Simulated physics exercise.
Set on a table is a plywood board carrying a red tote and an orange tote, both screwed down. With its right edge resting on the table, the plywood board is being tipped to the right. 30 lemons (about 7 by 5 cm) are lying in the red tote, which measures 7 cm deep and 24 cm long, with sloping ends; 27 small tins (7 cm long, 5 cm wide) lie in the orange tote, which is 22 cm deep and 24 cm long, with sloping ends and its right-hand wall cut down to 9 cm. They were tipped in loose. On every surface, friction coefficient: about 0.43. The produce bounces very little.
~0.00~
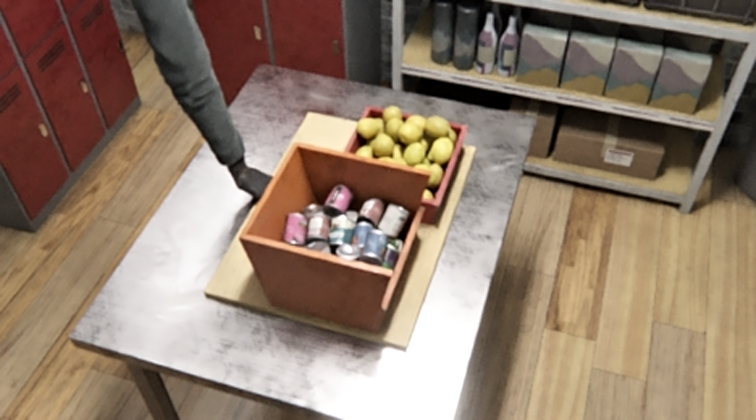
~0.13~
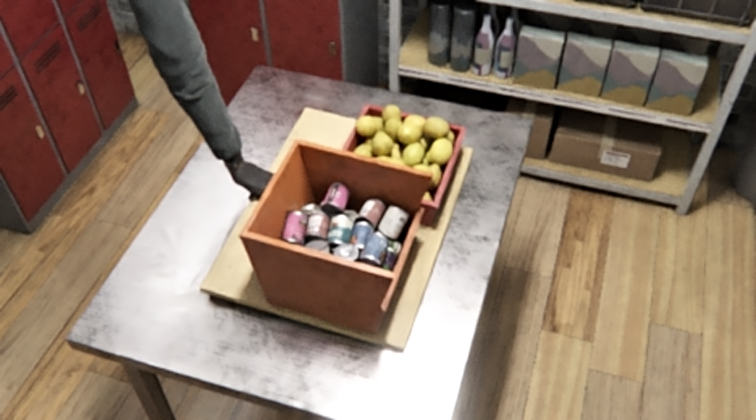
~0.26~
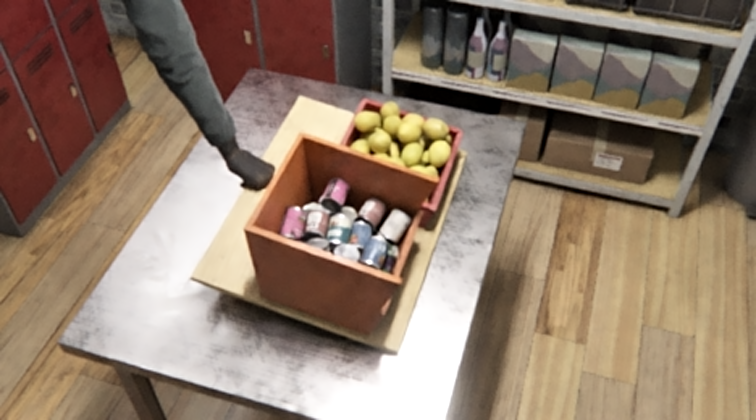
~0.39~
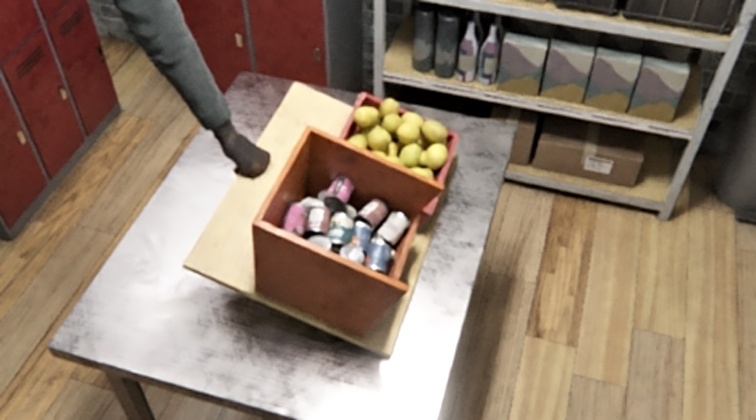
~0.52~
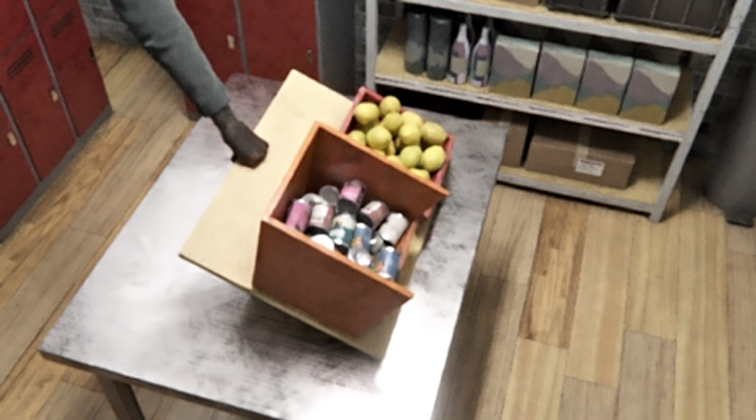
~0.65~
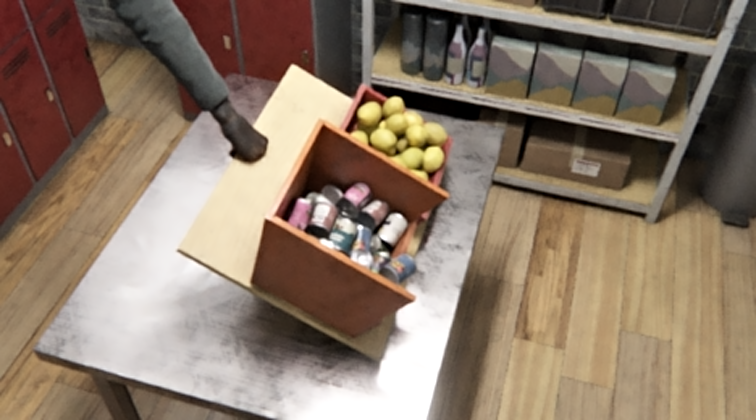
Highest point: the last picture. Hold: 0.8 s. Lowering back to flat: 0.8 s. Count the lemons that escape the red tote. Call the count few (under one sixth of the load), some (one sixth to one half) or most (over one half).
The count is few.
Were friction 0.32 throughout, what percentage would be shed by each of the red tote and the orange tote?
Red tote 0, orange tote 10 per cent.
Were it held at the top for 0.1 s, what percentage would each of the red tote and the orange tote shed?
That would cost red tote 0 per cent of its load and orange tote 0 per cent.
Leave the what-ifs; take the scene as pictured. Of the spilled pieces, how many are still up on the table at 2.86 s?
Count: Around 1.
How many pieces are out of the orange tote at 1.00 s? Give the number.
At that moment the orange tote count out stands near 1.
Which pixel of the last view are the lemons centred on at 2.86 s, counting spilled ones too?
Near (383, 170).
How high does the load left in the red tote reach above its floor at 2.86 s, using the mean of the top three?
11 cm or so.
After 1.00 s, tilt 26°; 1 of 30 out of the red tote and 1 of 27 out of the orange tote.
After 1.44 s, tilt 26°; 1 of 30 out of the red tote and 1 of 27 out of the orange tote.
After 2.06 s, tilt 4°; 1 of 30 out of the red tote and 1 of 27 out of the orange tote.
Outcome (at 2.86 s), 1 of 30 out of the red tote and 1 of 27 out of the orange tote. Asked share, 1 of 30, 3 per cent.
